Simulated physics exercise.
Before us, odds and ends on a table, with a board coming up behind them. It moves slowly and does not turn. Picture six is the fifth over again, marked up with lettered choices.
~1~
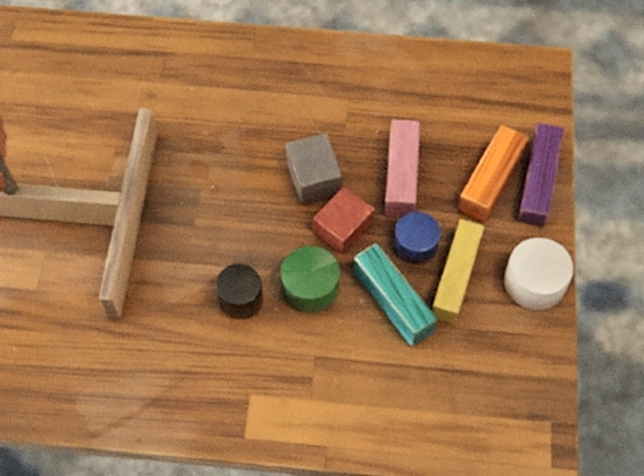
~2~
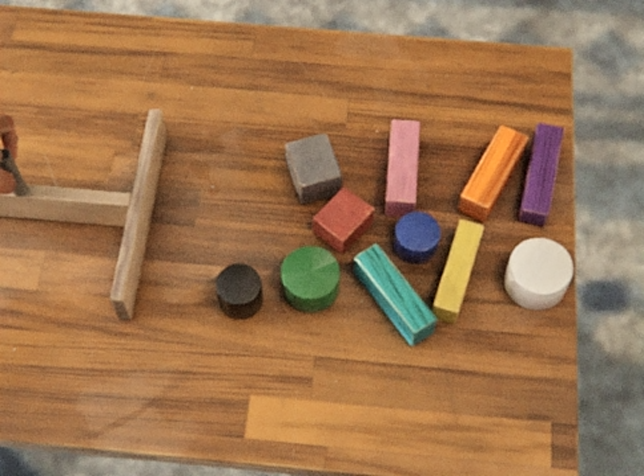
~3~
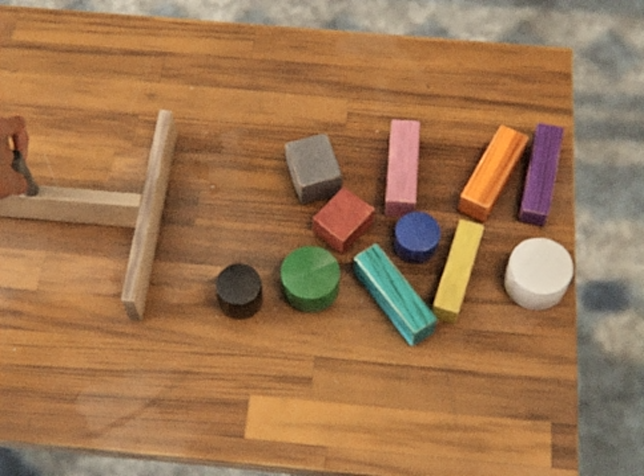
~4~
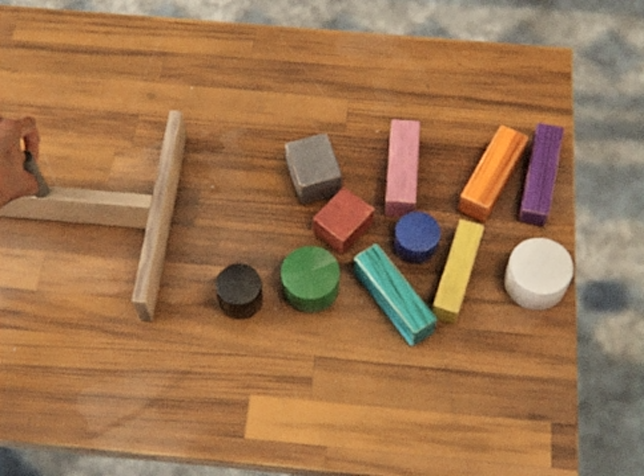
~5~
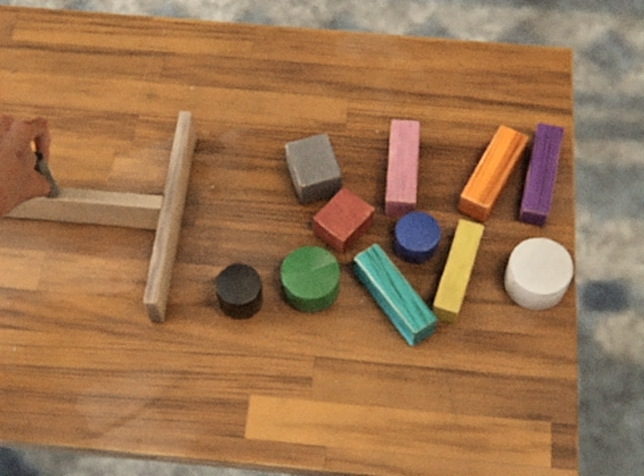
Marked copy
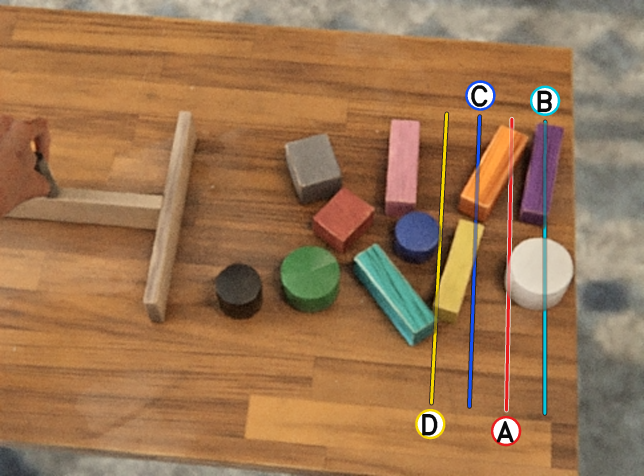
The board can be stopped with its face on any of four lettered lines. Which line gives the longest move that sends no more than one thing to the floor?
As far as mark D.
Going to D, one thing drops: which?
The white tin goes over.
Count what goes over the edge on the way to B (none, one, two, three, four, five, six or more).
In all, six or more.
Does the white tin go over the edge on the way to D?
Yes.
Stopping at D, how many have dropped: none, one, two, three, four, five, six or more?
By then, one.
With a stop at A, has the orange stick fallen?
By then, yes.
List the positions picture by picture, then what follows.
The first frame shows orange stick (493, 174); black tin (240, 291); grey block (314, 168).
The second frame shows board (137, 200); turquoise stick (394, 294).
The third frame shows board (148, 201); green tin (310, 280).
The fourth frame shows board (158, 202); pink bar (402, 169).
The fifth frame shows board (169, 203); yellow bar (458, 271); red block (343, 220); orange stick (493, 174).
On the marked copy, A at (509, 254); B at (545, 257); C at (475, 251); D at (440, 248).
Following D. Soon after the start, board (266, 211); black tin (286, 301); green tin (333, 278).
Later, board (363, 219); yellow bar (476, 276); blue tin (457, 230).
In the end, board (438, 225); white tin over the edge; purple stick (561, 175); one fallen.
As for the rest, A drops five; B drops eight; C drops two.
